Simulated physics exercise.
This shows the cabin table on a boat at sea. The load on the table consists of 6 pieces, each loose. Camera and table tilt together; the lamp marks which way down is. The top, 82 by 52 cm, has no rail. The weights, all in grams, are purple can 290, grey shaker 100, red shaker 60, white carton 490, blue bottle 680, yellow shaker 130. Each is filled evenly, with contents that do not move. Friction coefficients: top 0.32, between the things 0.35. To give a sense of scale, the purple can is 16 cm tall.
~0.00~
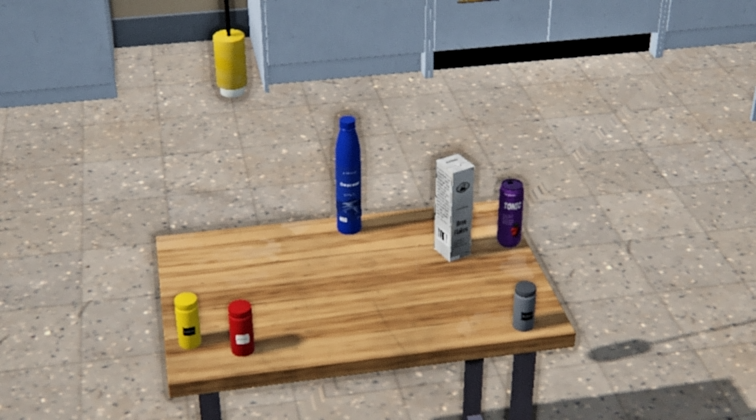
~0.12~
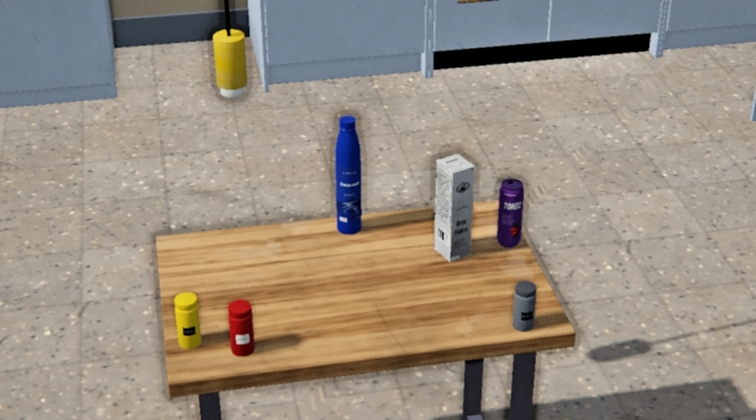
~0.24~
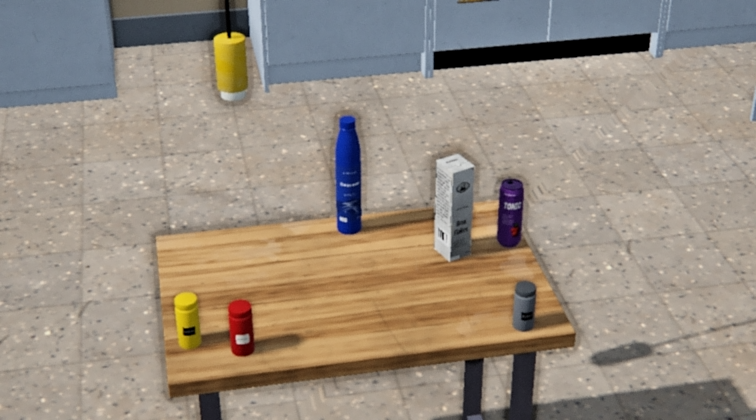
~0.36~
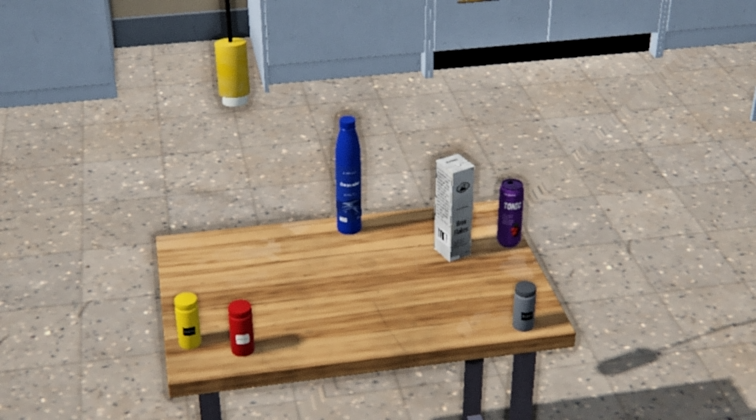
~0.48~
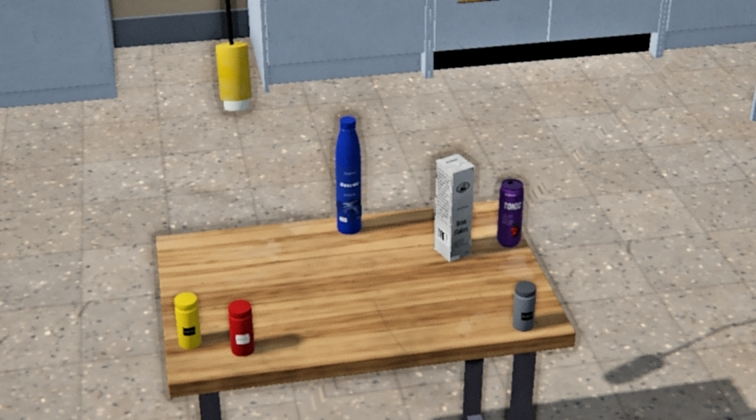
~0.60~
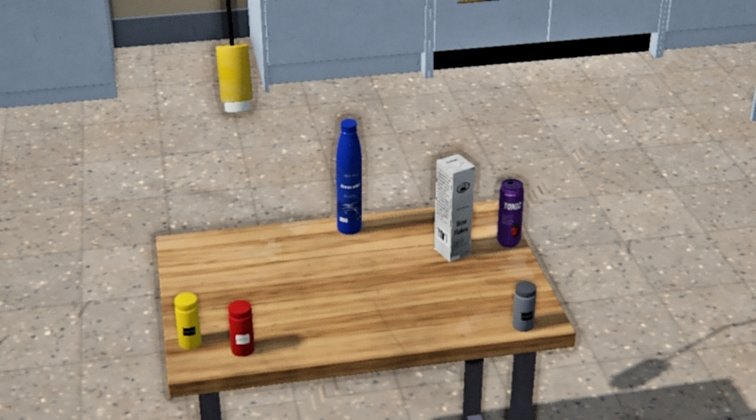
We see a wooden table holding a blue bottle, white carton, purple can, and yellow, red and grey shakers, all staying in place while a hanging yellow object behind shifts slightly downward and a shadow at right moves.
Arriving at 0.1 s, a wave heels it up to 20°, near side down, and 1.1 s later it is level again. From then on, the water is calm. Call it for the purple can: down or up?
Up.
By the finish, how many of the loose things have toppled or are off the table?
The count is 2.
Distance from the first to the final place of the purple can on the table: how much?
I'd put it at about 1 centimetres.
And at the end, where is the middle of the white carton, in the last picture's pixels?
It settles somewhere near (495, 276).
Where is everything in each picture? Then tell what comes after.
Boat level; purple can (510, 214); grey shaker (525, 306), in the first frame.
Boat level; white carton (454, 208); blue bottle (348, 175), in the second frame.
Boat heeled 3°, near side down; yellow shaker (188, 321); grey shaker (525, 306), in the third frame.
Boat heeled 9°, near side down; red shaker (241, 328); white carton (454, 208), in the fourth frame.
Boat heeled 16°, near side down; blue bottle (349, 176); yellow shaker (188, 321), in the fifth frame.
Boat heeled 20°, near side down; purple can (510, 214); grey shaker (525, 306), in the sixth frame.
After 0.90 s, boat heeled 11°, near side down; blue bottle tipped 69° from how it sat; white carton tipped 15° from how it sat.
After 1.10 s, boat heeled 2°, near side down; blue bottle on its side; white carton tipped 57° from how it sat.
At rest (3.0 s), tipped over on the table, white carton and blue bottle; the other 4 in place, give or take 5 cm. In the last view, purple can near (512, 217).
